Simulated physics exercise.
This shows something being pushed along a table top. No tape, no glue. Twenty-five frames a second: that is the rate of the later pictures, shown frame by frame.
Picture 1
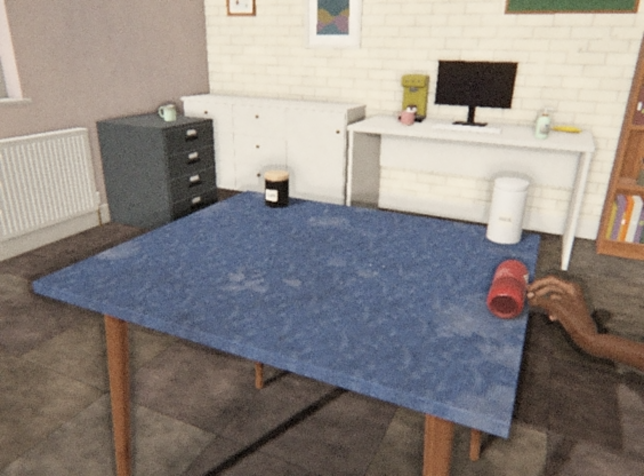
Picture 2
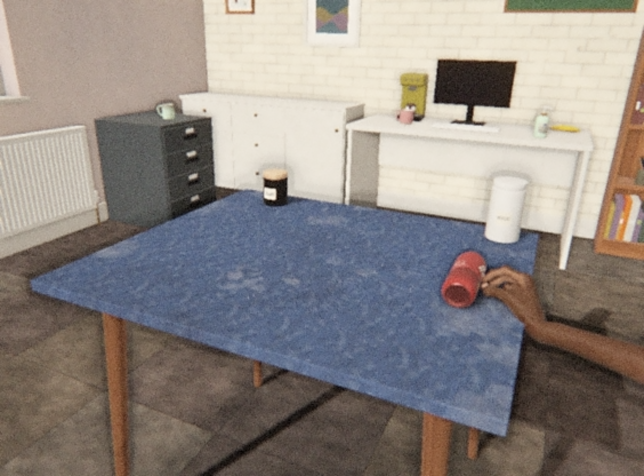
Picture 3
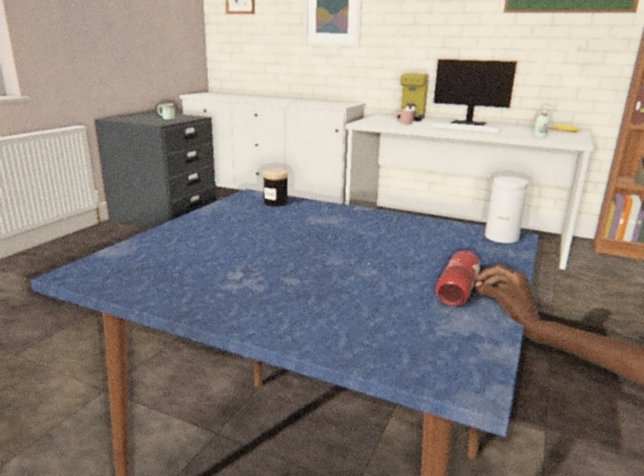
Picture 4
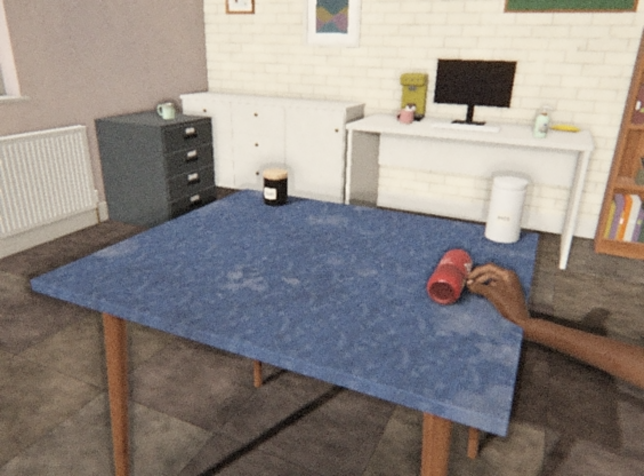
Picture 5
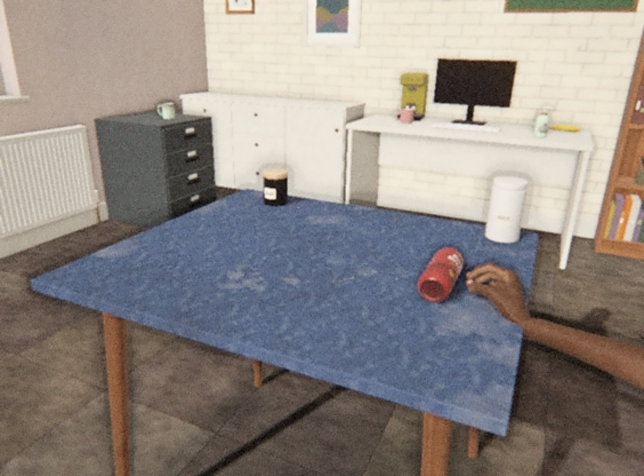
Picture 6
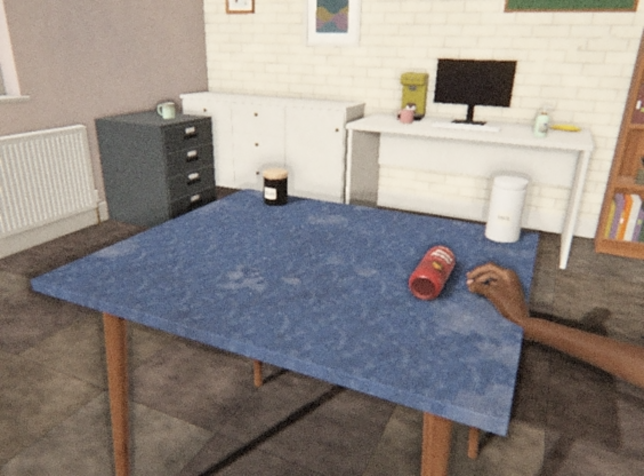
On a blue table top, a hand pushes a red can left, and it rolls slightly farther.
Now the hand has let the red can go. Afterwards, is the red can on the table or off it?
Turns out it is left on the table.
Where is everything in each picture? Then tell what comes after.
In the first frame, under the hand; red can (509, 288).
In the second frame, under the hand; red can (465, 278).
In the third frame, under the hand; red can (459, 277).
In the fourth frame, red can (451, 275).
In the fifth frame, red can (442, 274) moved a little.
In the sixth frame, red can (433, 271) moved a little.
Then, 0.10 s later than the last frame, red can moved about its own width near (414, 268).
Then, 0.30 s later than the last frame, red can moved well along near (383, 262).
Then, 0.60 s later than the last frame, red can moved well along near (355, 256).
When it is over, moved from the start, red can. End places, in pixels of the last picture, red can near (348, 255).
